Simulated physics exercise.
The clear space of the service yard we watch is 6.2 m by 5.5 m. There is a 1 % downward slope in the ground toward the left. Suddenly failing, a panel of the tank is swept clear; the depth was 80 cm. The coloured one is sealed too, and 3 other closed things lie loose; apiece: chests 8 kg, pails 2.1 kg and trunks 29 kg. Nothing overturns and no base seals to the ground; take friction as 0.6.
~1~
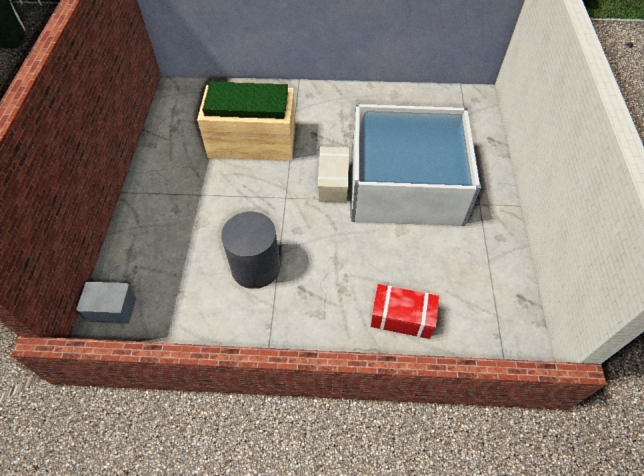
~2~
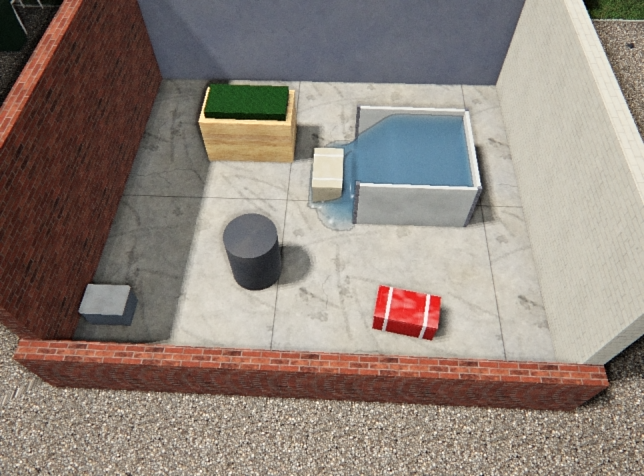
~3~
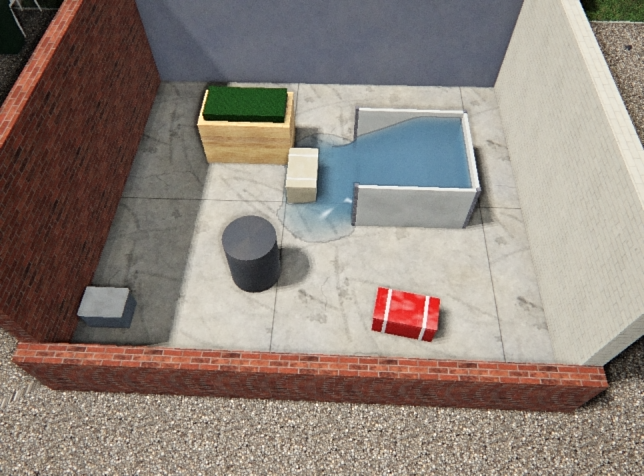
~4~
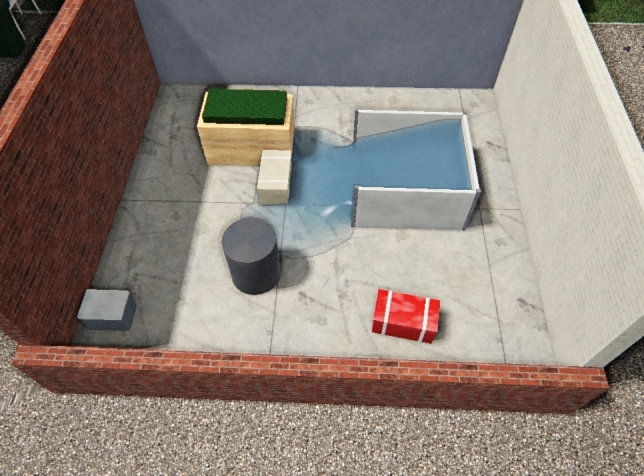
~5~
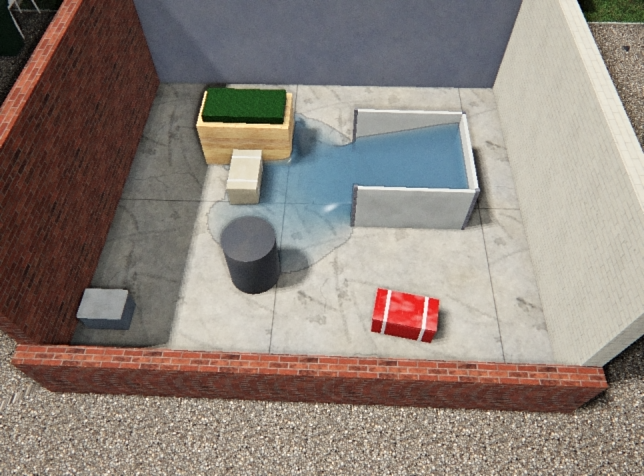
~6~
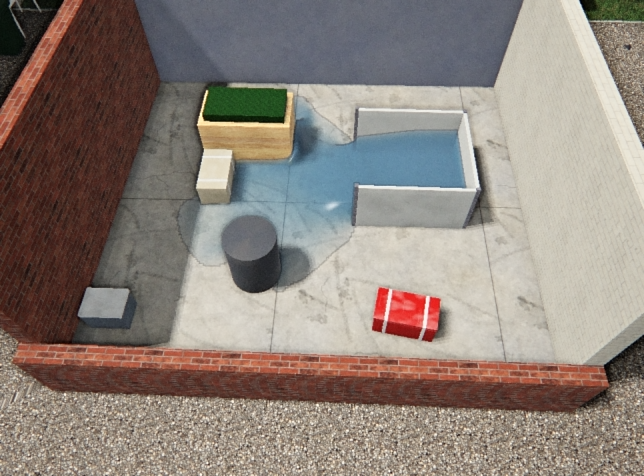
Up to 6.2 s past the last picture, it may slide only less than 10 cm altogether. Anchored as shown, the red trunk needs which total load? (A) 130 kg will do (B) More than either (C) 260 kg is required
A, 130 kg will do.
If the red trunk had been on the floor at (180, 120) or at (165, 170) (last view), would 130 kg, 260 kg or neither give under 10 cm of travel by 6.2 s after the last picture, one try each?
Taking the two tries in order, even the light one works and even the light one works.
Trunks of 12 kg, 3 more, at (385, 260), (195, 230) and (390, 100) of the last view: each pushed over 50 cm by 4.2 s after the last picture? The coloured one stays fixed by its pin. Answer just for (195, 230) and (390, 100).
In that order: More, past it.
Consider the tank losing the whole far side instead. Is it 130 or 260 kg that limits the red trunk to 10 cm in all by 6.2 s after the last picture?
That way round, the lesser mass holds.
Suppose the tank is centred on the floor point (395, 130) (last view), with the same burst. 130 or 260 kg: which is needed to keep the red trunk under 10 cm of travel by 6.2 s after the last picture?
Then, put simply, the lighter one does it.
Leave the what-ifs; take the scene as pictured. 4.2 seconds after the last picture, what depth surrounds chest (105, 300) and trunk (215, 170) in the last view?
I'd estimate 8 cm for the first and 12 cm for the second.
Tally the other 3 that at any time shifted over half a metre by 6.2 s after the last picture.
All told, that gives 3.
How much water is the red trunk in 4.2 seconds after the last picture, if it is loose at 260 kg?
Around 5 cm.
Then, 0.6 s after the last picture the red trunk would be 0 cm from its start with 130 kg and 0 cm from its start with 260 kg; 0 cm of water round it then.
Then, 2.3 s after the last picture the red trunk would be 0 cm from its start with 130 kg and 0 cm from its start with 260 kg; 0 cm of water round it then.
Then, 4.2 s after the last picture the red trunk would be 0 cm from its start with 130 kg and 0 cm from its start with 260 kg; 5 cm of water round it then.
Then, 6.2 s after the last picture the red trunk would be 0 cm from its start with 130 kg and 0 cm from its start with 260 kg; 5 cm of water round it then.
